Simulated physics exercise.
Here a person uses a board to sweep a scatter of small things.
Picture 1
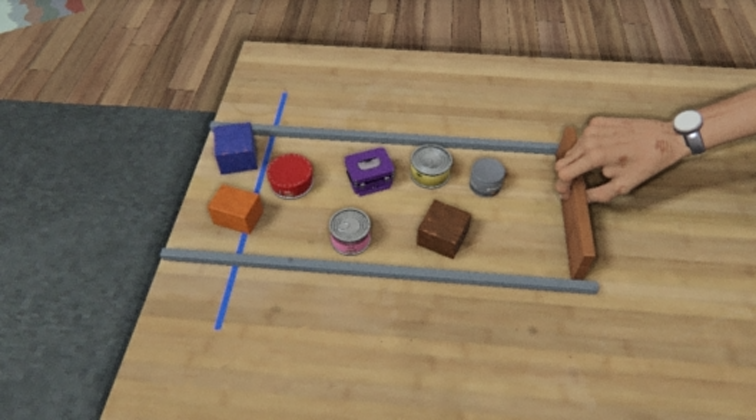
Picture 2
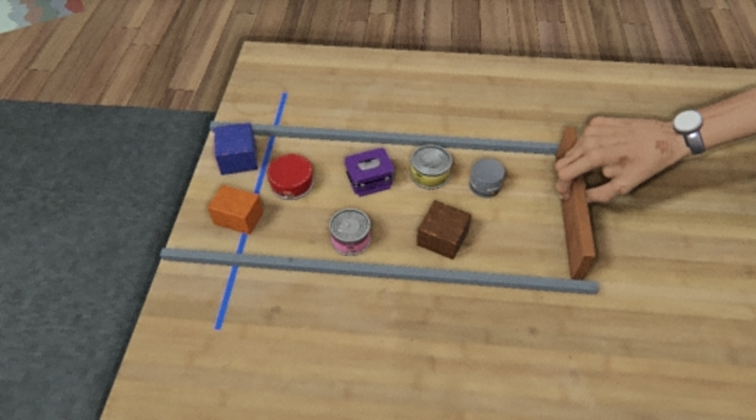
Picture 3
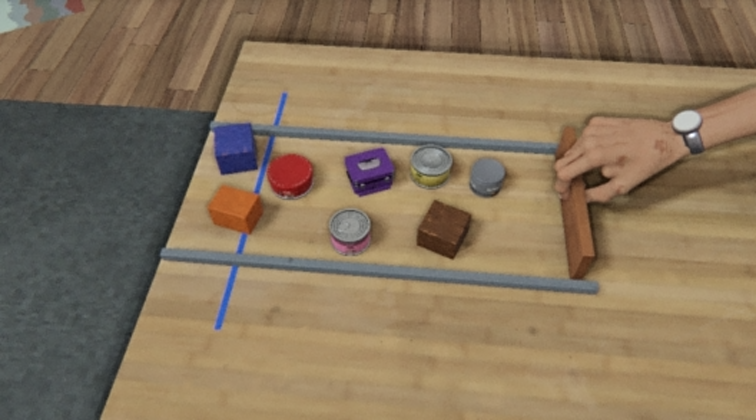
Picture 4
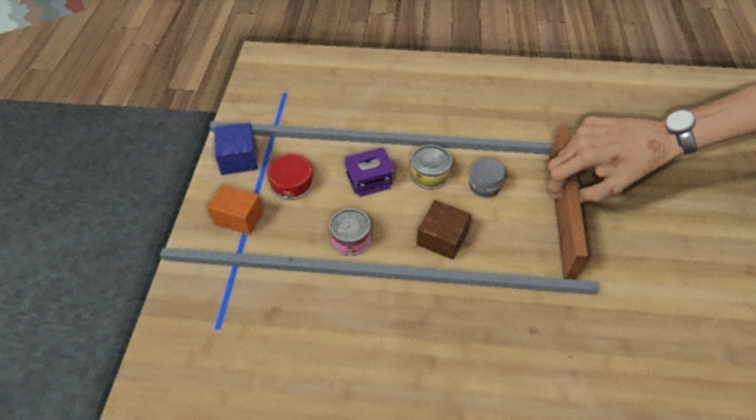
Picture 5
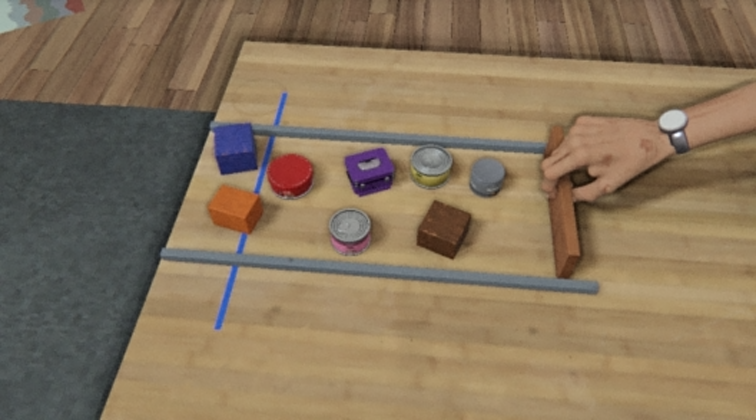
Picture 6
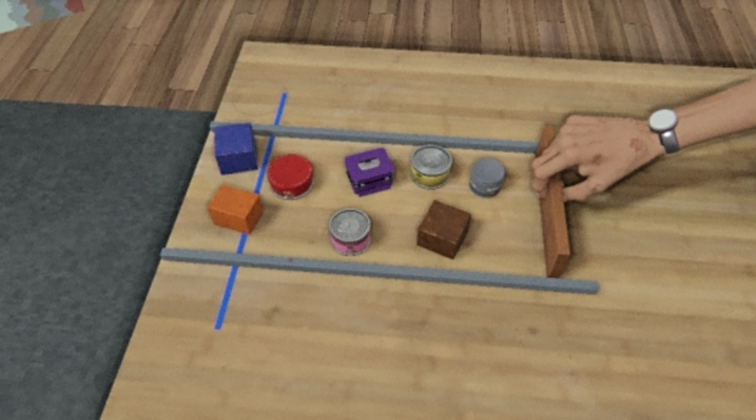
On a wooden tabletop, a hand sliding a wooden board slightly left between two grey rails, the scattered small objects staying still.
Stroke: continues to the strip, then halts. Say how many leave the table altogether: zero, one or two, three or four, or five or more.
Ha, one or two come down.
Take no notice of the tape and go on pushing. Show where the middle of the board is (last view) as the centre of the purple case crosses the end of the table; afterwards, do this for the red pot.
Around (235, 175), then around (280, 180).
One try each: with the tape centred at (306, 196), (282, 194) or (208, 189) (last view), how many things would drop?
The counts come to 0, then 0, then 5.
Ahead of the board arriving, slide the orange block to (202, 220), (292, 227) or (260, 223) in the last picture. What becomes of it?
Taking the spots in order, it plunges, plunges, and plunges.
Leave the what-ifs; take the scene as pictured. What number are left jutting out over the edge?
The number overhanging is 3.
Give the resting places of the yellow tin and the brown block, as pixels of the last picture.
Roughly (249, 143), and the other roughly (225, 219).
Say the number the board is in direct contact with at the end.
3 of them.
Soon after, none off yet; blue block at rest near (236, 149); orange block at rest near (236, 210); red pot at rest near (291, 177).
In the end, the number that fall off is one or two; gone, red pot and orange block.
